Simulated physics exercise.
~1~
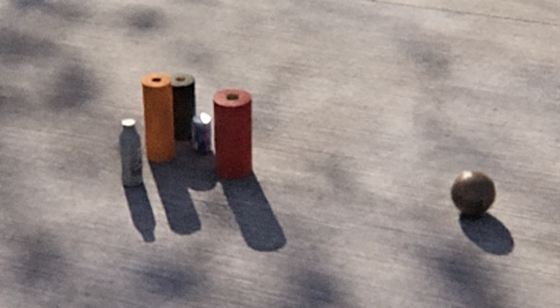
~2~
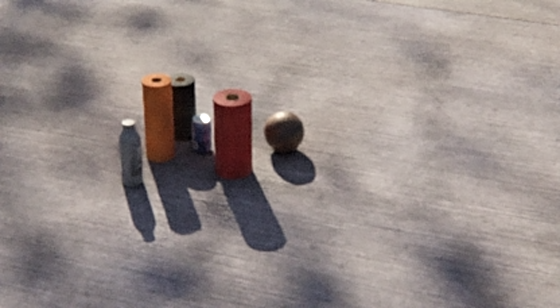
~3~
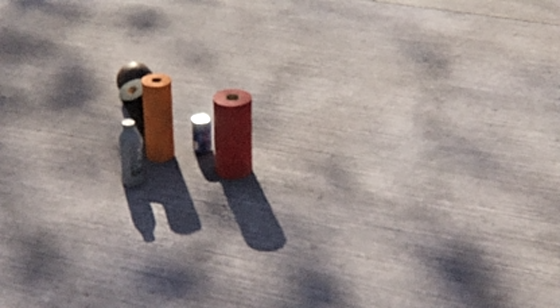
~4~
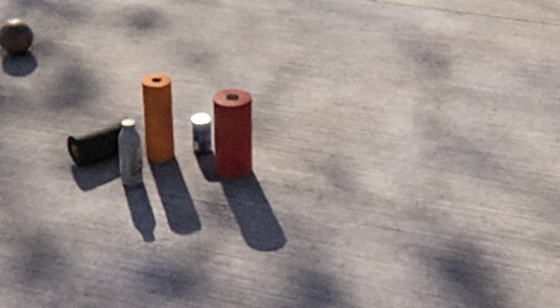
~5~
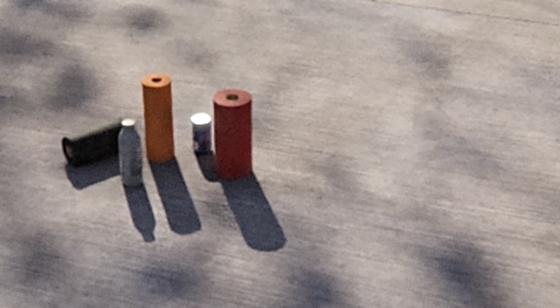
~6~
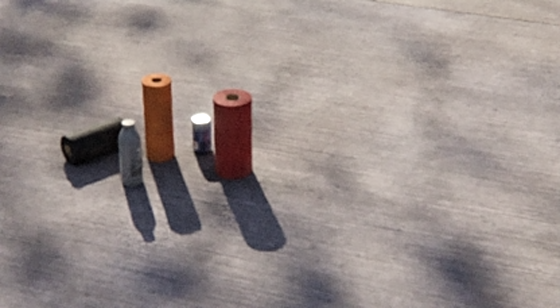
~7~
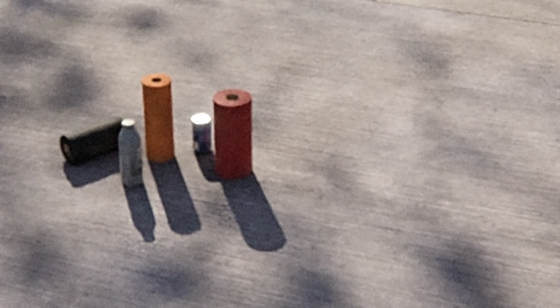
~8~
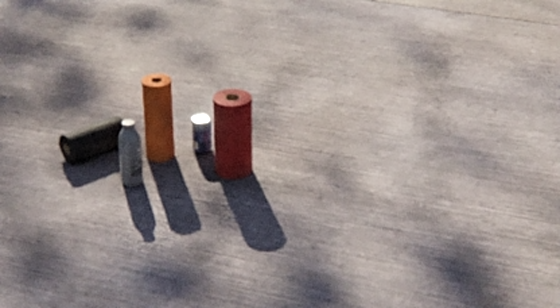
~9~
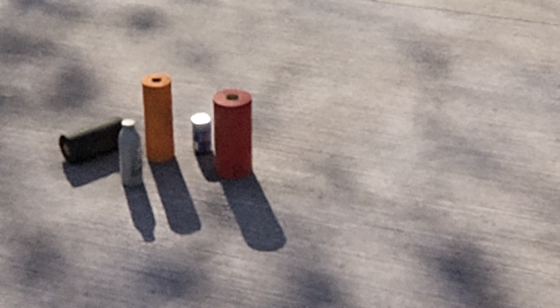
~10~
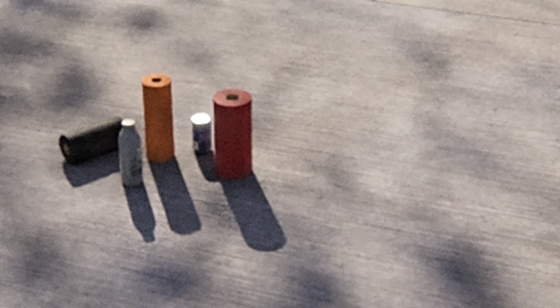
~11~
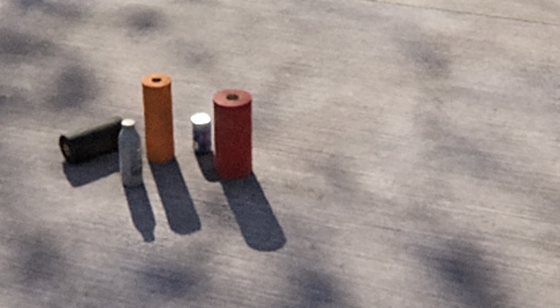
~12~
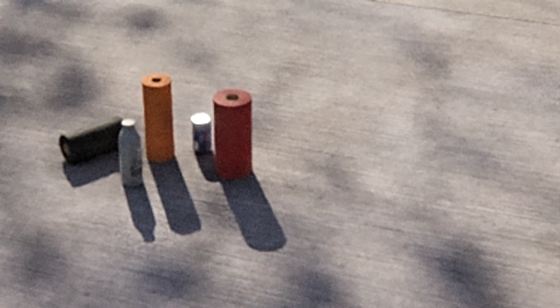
On sunlit concrete, a dark ball rolling left past upright rolls, knocking the black one over and leaving the rest standing.
